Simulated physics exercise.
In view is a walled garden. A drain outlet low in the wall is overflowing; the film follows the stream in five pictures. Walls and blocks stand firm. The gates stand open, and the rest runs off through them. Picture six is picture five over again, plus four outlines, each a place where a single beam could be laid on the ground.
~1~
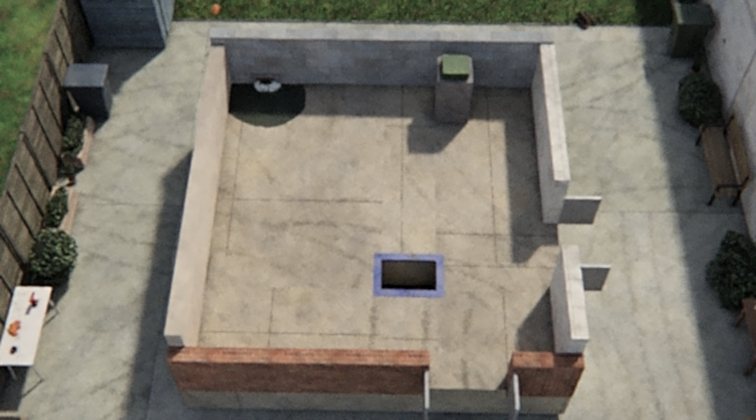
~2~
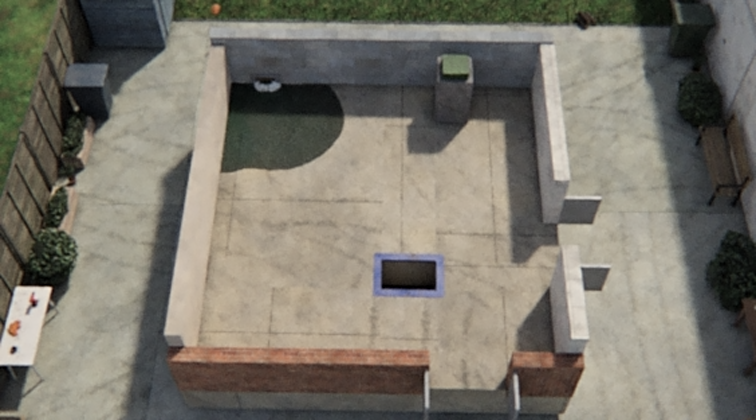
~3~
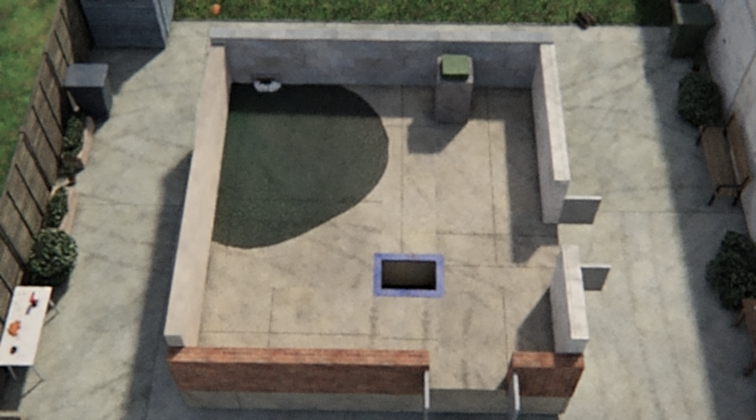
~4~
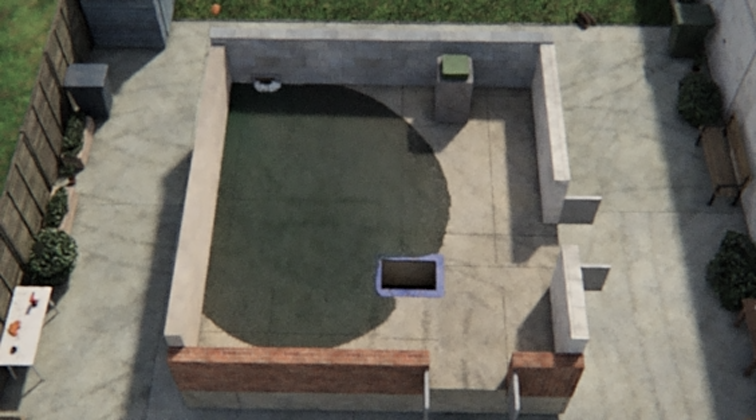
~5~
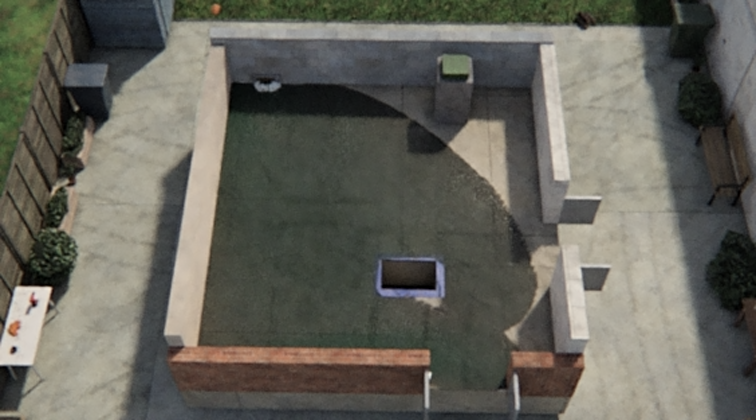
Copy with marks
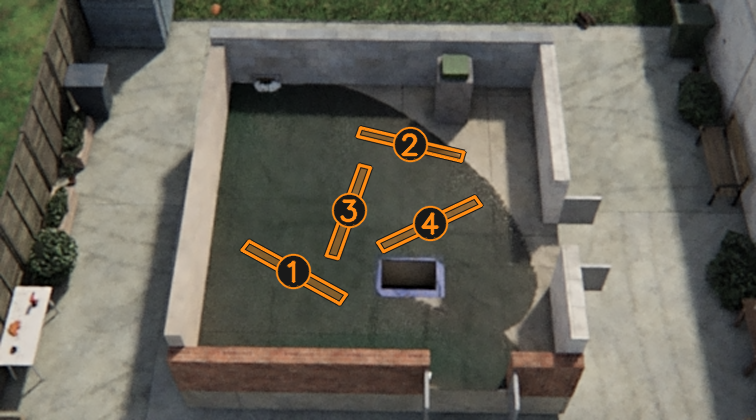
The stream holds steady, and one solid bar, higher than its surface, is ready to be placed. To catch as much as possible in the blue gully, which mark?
Spot 1 does it best.
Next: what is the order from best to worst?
1, 2, 4, 3.
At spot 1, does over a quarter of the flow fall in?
Yes.
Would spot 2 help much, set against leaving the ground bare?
No, it changes little.
On the marked copy, 1 from (245, 245) to (343, 299); 2 from (359, 132) to (462, 156); 3 from (332, 257) to (364, 166); 4 from (380, 246) to (477, 201).
Choosing 1, about 46 % of the stream runs into the blue gully, about 54 % out by the gates.
Choosing 2, about 27 % of the stream runs into the blue gully, about 73 % out by the gates.
Choosing 3, about 10 % of the stream runs into the blue gully, about 89 % out by the gates.
Choosing 4, about 17 % of the stream runs into the blue gully, about 83 % out by the gates.
